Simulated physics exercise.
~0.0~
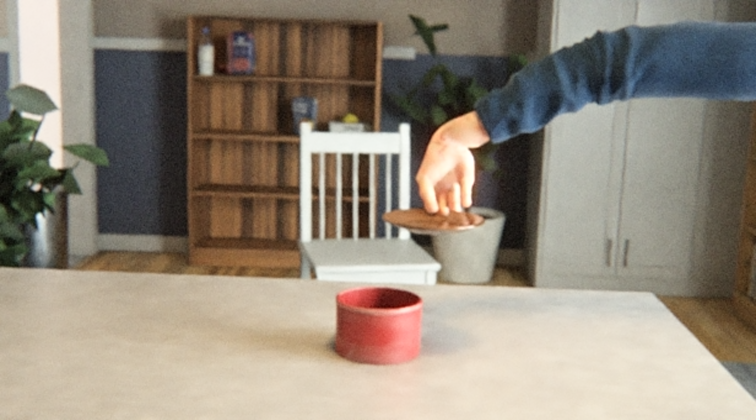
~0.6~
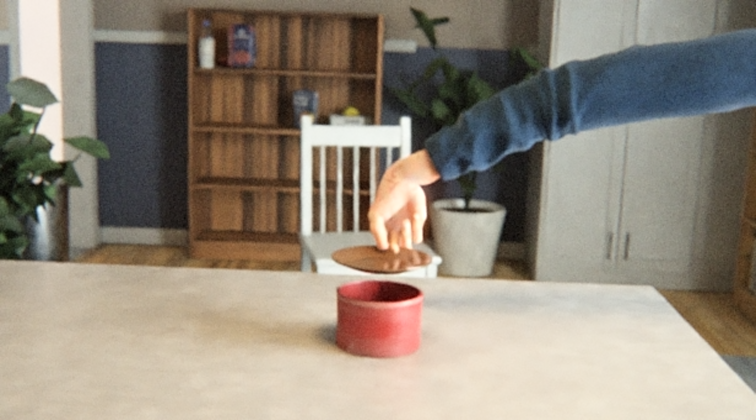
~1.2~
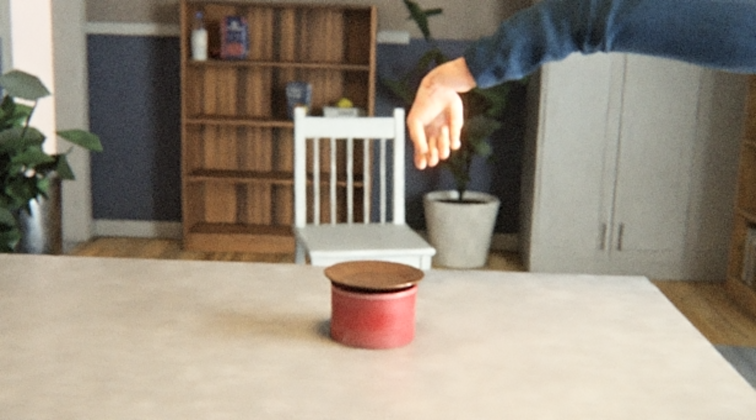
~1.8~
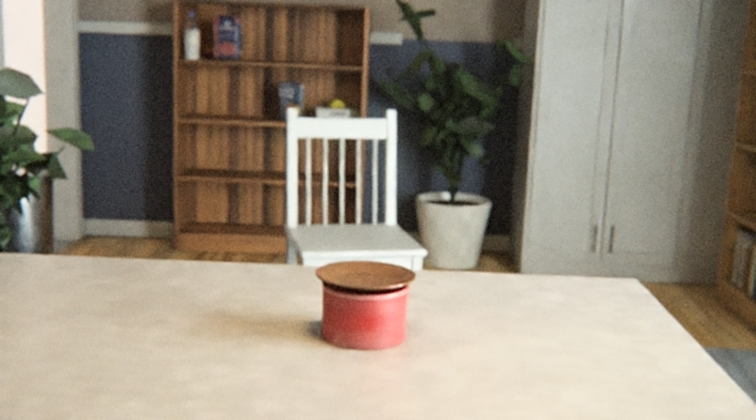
A hand in a blue sleeve carries a brown saucer left and down over an open red container on a table, sets it across the top, lets go and withdraws, leaving the saucer resting still and covering the opening like a lid.
